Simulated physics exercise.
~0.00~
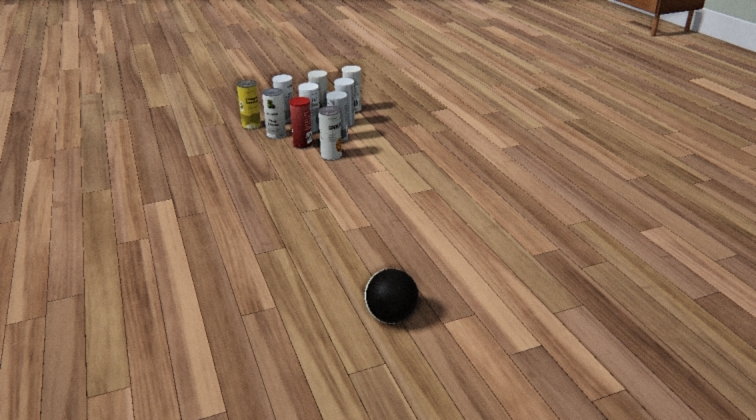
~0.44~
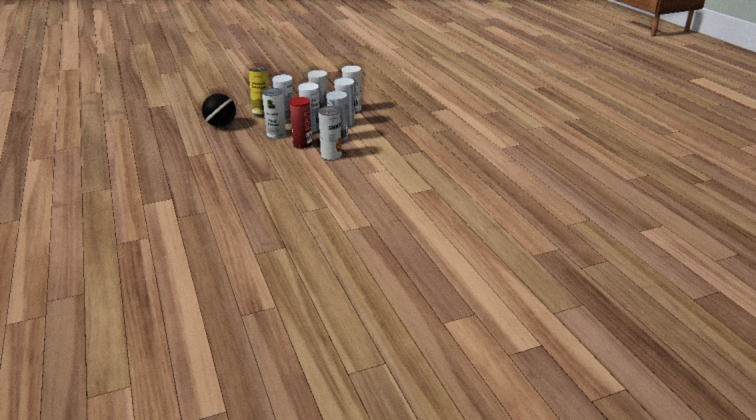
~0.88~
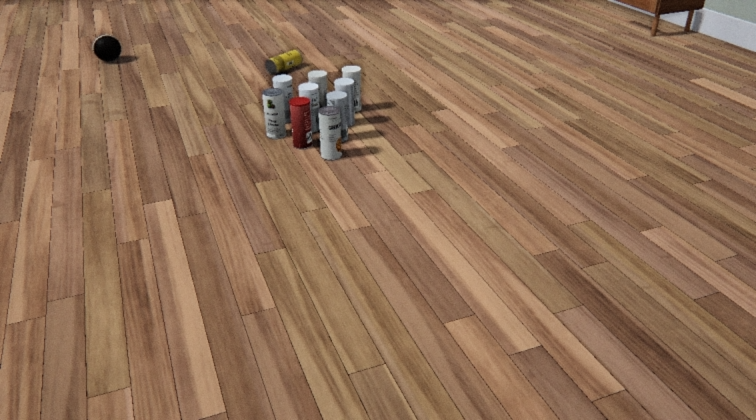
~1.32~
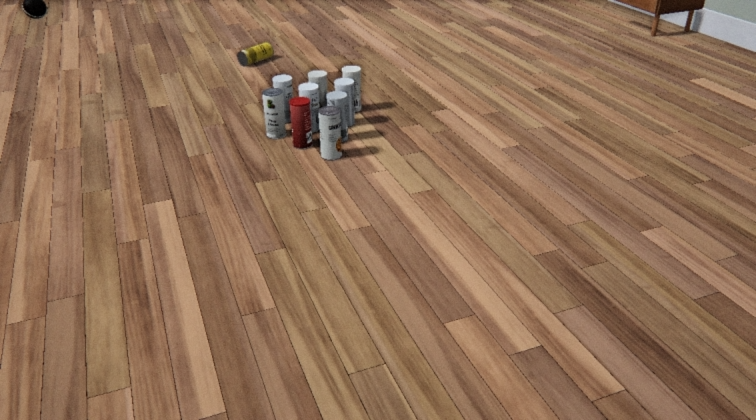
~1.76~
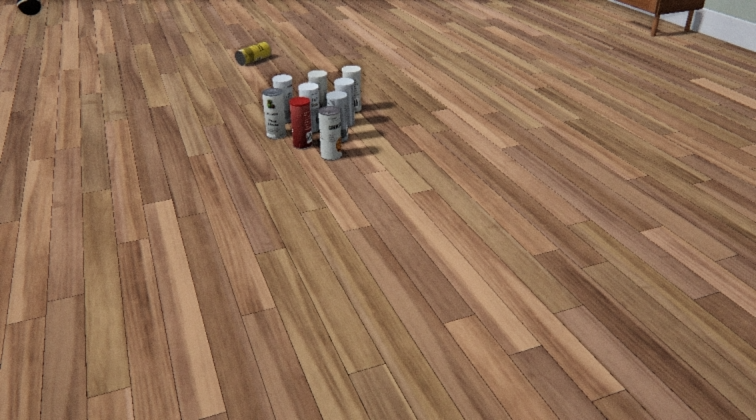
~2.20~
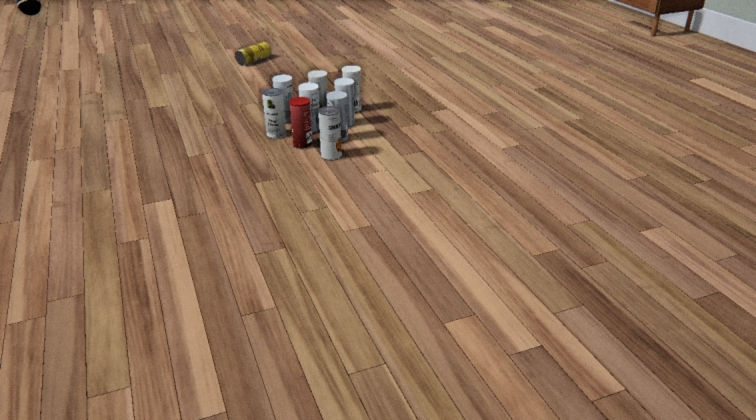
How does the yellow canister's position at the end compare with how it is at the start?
At the start the yellow canister stands upright at the left corner of the group, and at the end it lies on its side on the floor behind the others.
